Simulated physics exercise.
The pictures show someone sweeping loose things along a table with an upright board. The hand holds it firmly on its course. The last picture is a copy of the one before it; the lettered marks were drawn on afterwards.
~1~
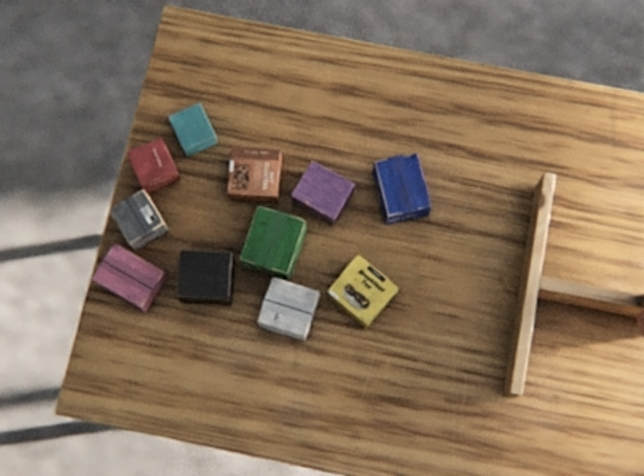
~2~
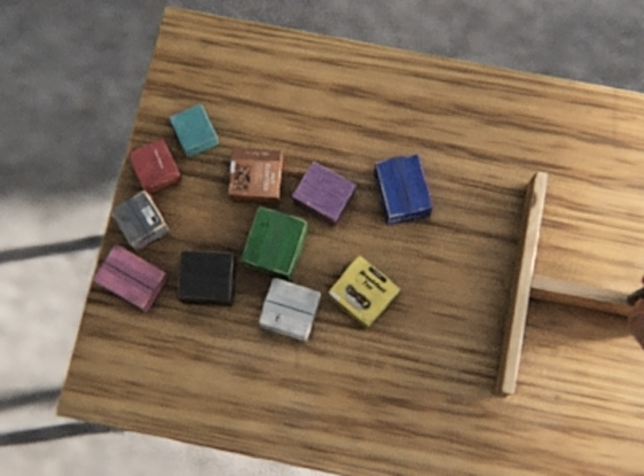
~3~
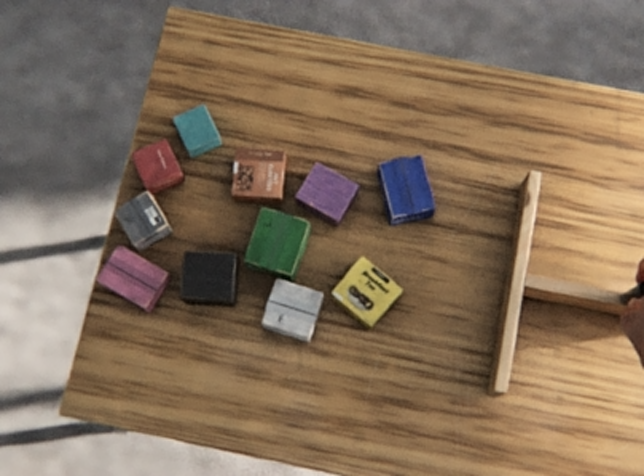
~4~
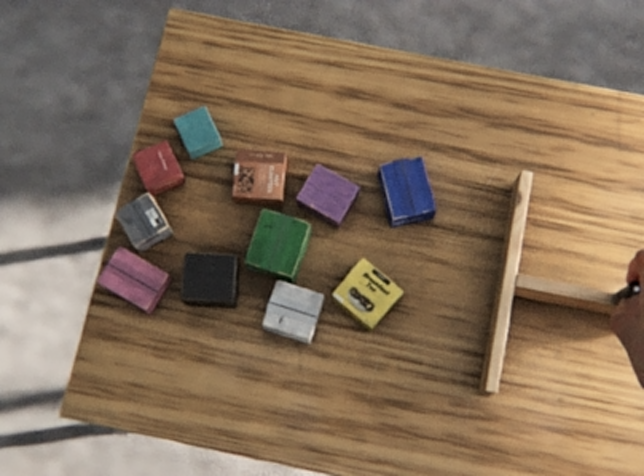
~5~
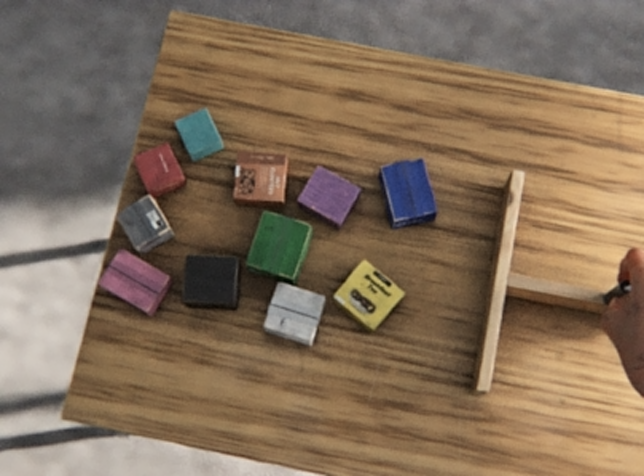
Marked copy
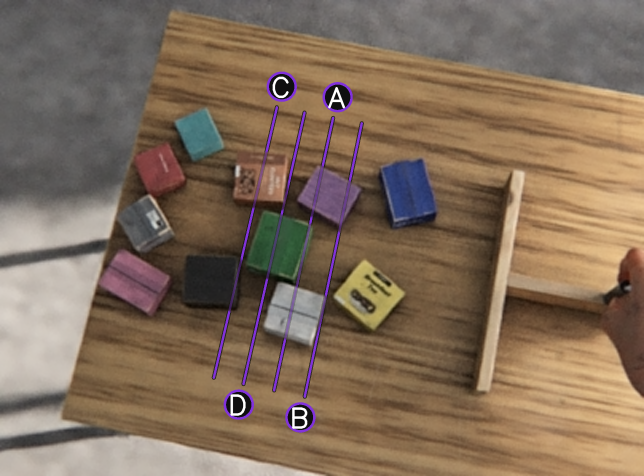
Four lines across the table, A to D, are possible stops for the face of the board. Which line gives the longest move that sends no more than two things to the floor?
Line C.
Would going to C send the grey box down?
No.
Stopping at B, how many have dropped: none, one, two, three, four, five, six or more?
By then, none.
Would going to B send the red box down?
No.
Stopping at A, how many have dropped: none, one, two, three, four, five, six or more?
By then, none.
On the marked copy, A at (305, 249); B at (334, 255); C at (247, 238); D at (275, 243).
Following C. Soon after the start, board (409, 260); blue box (393, 185); yellow packet (360, 297).
Later, board (318, 242); pink box (118, 281); red box (154, 170).
In the end, board (248, 228); red box over the edge; pink box over the edge; two fallen.
As for the rest, A is within the limit but short; B is within the limit but short; D is within the limit but short.
